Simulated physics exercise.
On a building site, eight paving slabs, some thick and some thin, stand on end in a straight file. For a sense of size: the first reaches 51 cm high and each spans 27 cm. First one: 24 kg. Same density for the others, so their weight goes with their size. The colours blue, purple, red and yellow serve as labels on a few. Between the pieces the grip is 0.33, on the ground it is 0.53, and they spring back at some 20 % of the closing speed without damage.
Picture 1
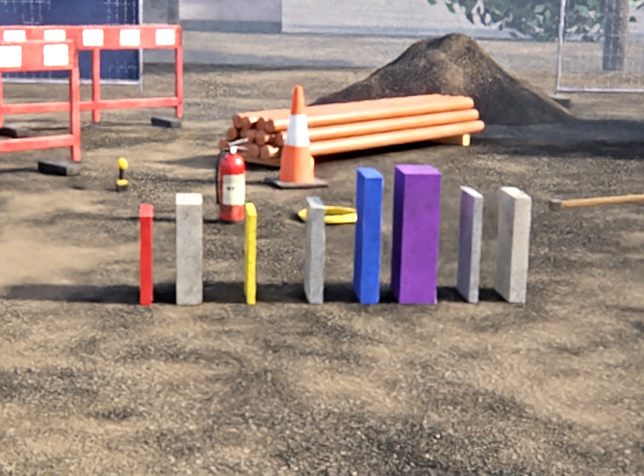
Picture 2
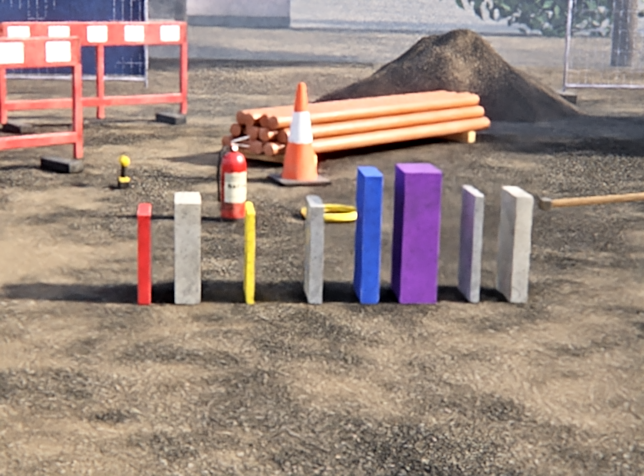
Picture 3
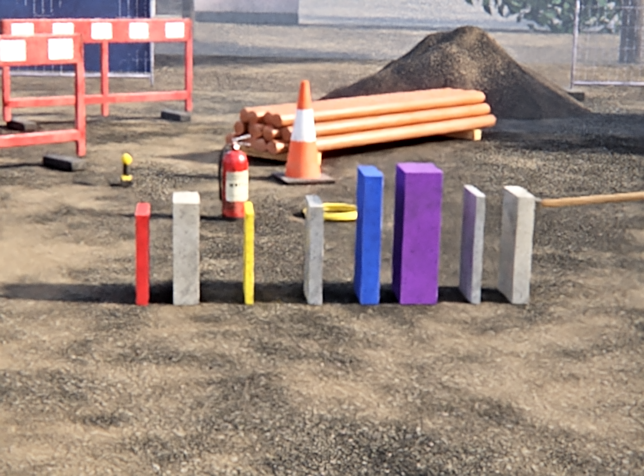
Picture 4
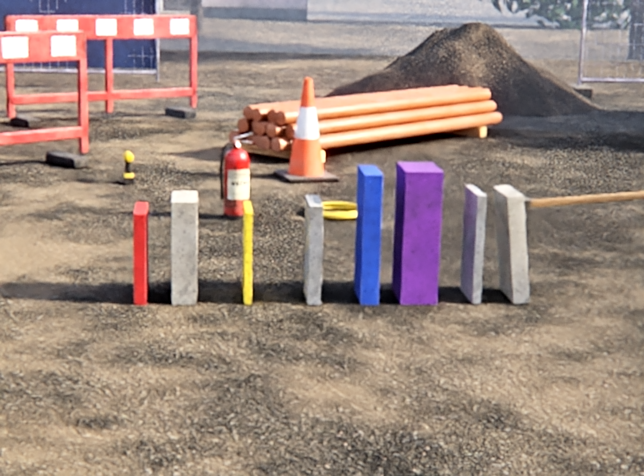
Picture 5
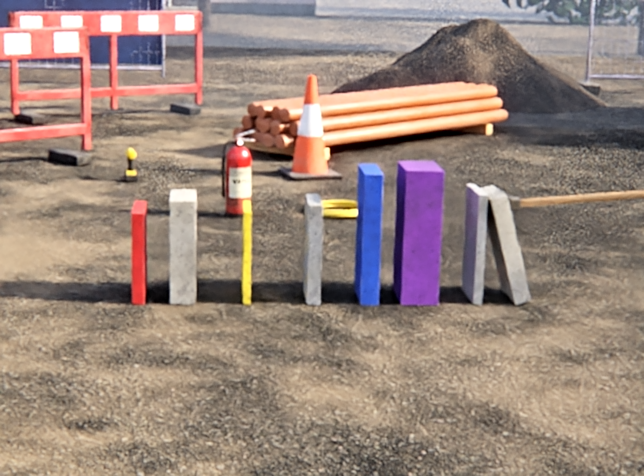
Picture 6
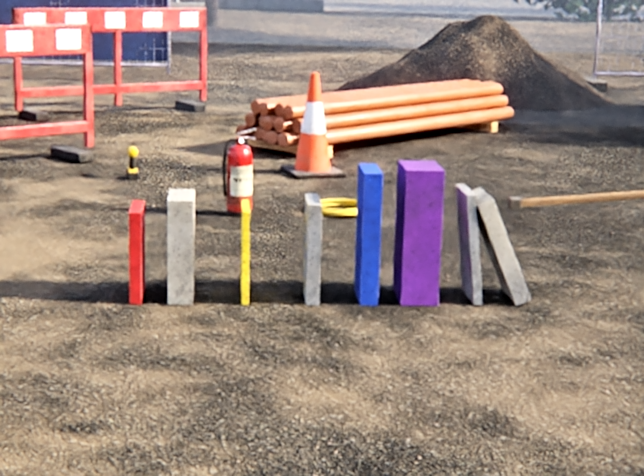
Eight upright slabs, thick and thin, stand in a row across the gravel of a building site, seen from the front and slightly above. Red, grey, yellow, grey, blue, purple and two more grey run left to right, before barriers, an extinguisher, a cone, orange pipes and a dirt mound. As the camera shifts slightly, a wooden pole pushes the rightmost slab leftward until it leans against its neighbour.
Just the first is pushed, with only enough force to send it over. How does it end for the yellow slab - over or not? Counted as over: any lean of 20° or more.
It ends not over.
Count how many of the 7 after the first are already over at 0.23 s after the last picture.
Tally at that time: 1.
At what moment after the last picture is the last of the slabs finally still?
1.0 s, give or take.
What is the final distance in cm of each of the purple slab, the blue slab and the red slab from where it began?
Purple 0, blue 0, red 0.
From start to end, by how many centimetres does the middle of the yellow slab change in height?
About 0 cm lower.
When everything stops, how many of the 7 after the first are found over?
It comes to 0.
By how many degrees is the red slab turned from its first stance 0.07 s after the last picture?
Tilt: Approx. 0°.
Then, 0.07 s after the last picture, none of the 7 other slabs over, 1 disturbed; yellow slab unmoved.
Then, 0.23 s after the last picture, 1 of the 7 other slabs over; yellow slab unmoved.
At rest, none of the 7 other slabs over, 1 disturbed; yellow slab unmoved; purple slab unmoved; red slab unmoved. Seven left standing. As the last picture would show them, middles, yellow slab near (245, 252), purple slab near (418, 232).
